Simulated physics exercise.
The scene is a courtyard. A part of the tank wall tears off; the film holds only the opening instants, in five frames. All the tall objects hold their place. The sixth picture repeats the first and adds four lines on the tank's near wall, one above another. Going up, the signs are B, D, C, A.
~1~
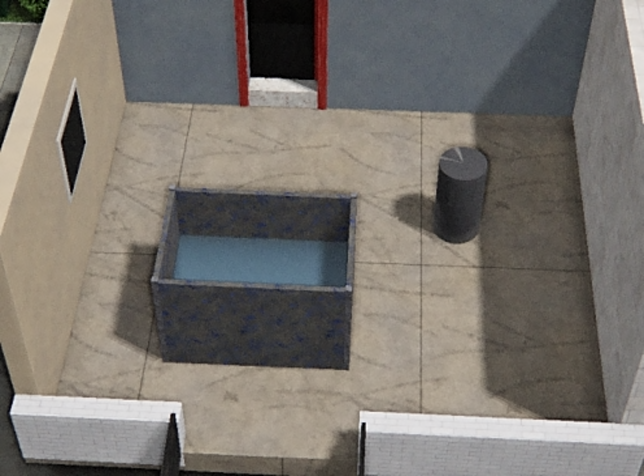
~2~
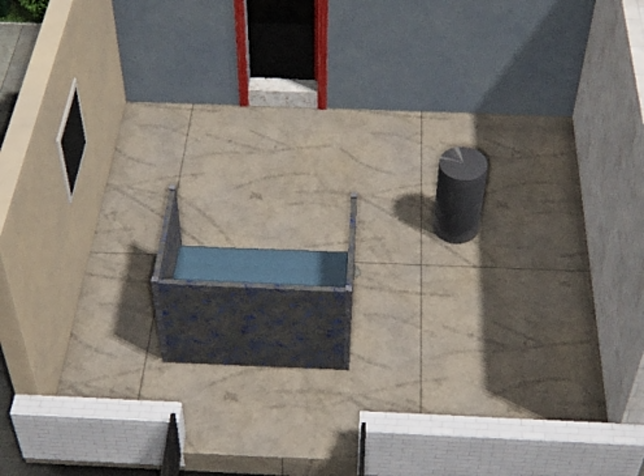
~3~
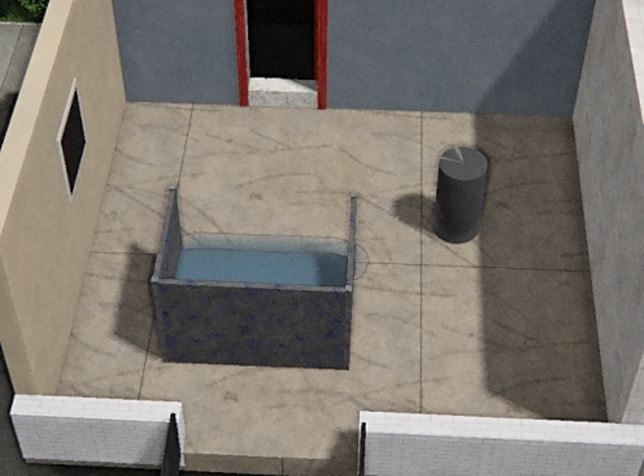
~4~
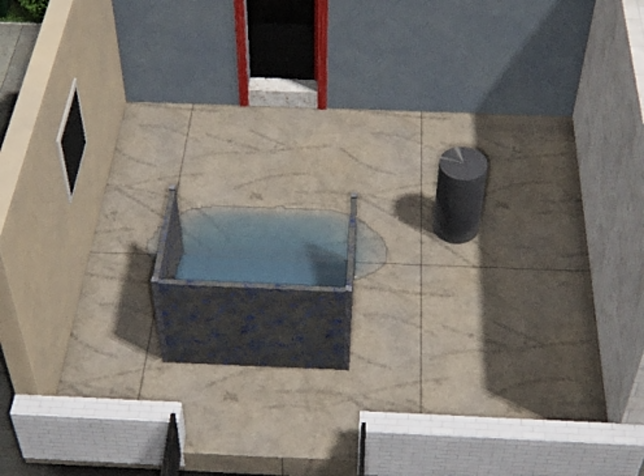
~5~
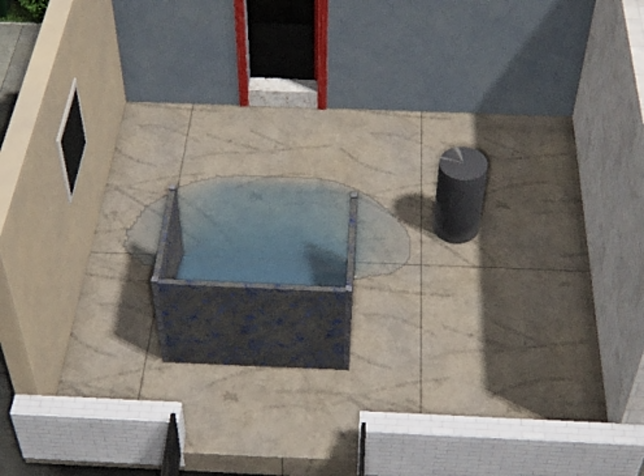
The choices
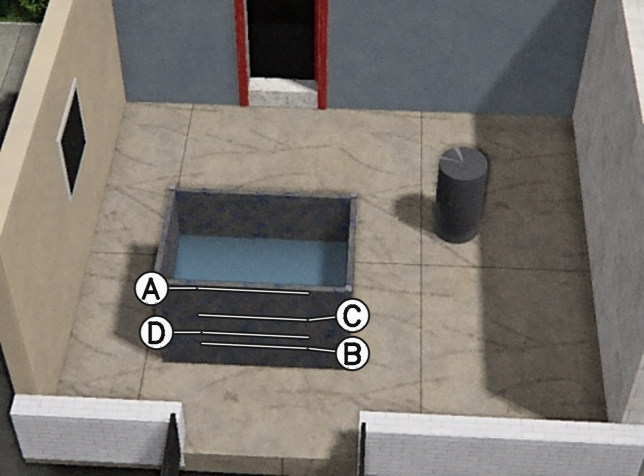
To begin with, water sits still inside a dark, open-topped rectangular tank in a walled courtyard, with a gray cylinder standing to its right. The tank's back wall disappears, and water slips out behind it, then spreads across the paving in a widening, rounded sheet reaching past both sides.
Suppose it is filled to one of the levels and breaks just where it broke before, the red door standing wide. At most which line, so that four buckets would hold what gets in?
That is mark D.
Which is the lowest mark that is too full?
That would be C.
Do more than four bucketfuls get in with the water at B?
No.
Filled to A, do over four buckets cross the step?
Yes, that goes wrong.
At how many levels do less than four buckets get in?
Two.
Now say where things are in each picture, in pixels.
Water in the tank at rest, its middle at (260, 279); foot of the red doorway at (283, 107); open gate at (270, 404).
Water covers 2 % of the ground, its front hidden from here.
Water covers 5 % of the ground, its front hidden from here.
Water covers 9 % of the ground, its front hidden from here.
Water covers 15 % of the ground and shows as far out as (393, 229).
On the marked copy, A at (252, 290); B at (255, 345); C at (253, 317); D at (254, 334); from the bottom up B, D, C, A.
With A, dozens of bucketfuls pour in.
With B, nothing gets over.
With C, about 11 bucketfuls get in.
With D, a bucket or two gets in.
